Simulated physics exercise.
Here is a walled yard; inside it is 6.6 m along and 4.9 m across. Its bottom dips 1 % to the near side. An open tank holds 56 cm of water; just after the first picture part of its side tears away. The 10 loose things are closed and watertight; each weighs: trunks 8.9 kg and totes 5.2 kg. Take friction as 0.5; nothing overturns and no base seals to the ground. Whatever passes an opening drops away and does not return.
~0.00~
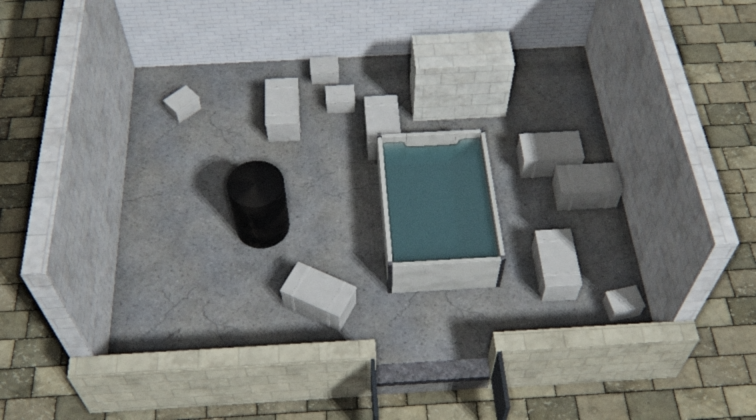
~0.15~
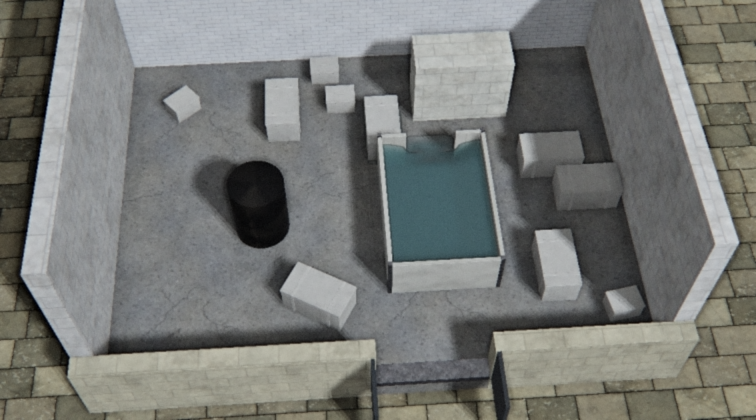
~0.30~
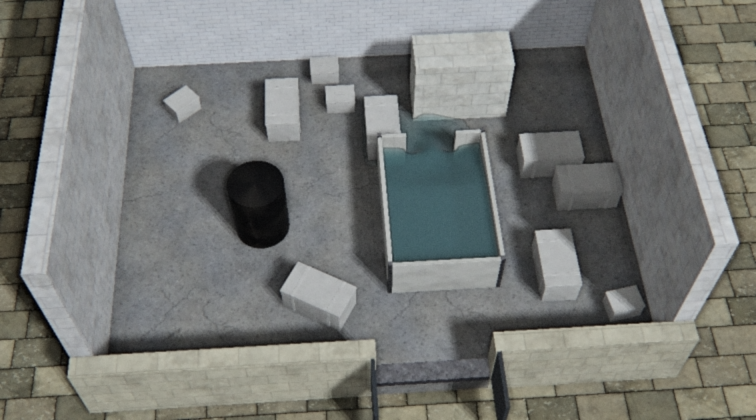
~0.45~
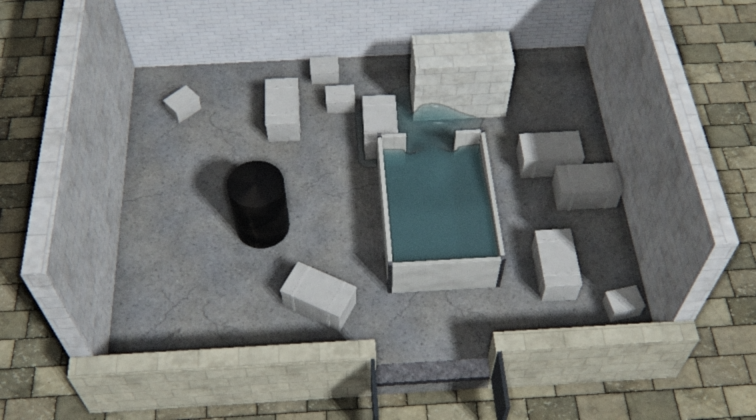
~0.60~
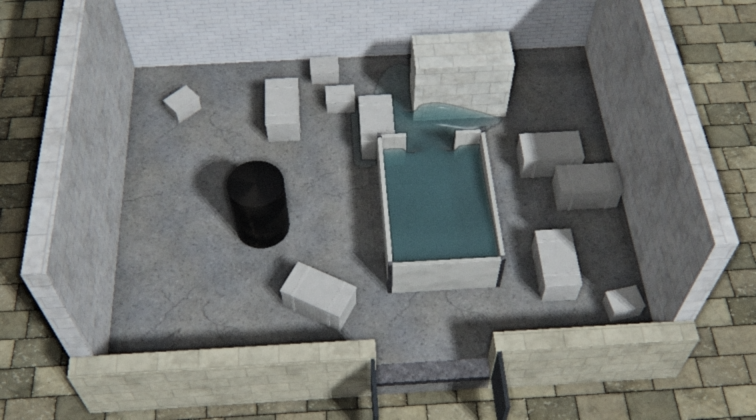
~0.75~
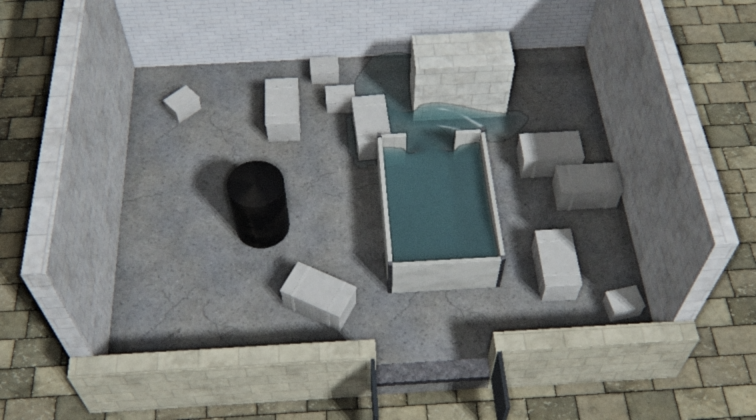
Water pours out the back of an open tank and nudges a nearby pale block left.
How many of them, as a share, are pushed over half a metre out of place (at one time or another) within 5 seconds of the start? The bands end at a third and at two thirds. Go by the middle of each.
Share: Two thirds or above.
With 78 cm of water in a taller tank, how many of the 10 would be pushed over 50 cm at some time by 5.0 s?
Then 9.
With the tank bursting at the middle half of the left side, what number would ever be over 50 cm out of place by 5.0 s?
Then 3.
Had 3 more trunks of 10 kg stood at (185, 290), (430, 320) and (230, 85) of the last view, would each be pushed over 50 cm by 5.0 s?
In that order: Short of it, under, past it.
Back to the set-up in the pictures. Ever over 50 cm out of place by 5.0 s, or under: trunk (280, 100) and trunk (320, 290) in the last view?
In that order: More, short of it.
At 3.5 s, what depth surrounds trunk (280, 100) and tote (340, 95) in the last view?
About 2 and 10 cm.
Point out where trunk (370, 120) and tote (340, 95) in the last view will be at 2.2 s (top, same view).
Around (331, 134) and (260, 76).
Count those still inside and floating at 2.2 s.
At that moment 2.
After 1.1 s 0 of 10 are over 50 cm from their spots; 0 afloat.
After 2.2 s 4 of 10 are over 50 cm from their spots; 2 afloat.
After 3.5 s 7 of 10 are over 50 cm from their spots; 3 afloat.
After 5.0 s 9 of 10 are over 50 cm from their spots, and 9 have been at some point; 5 afloat.
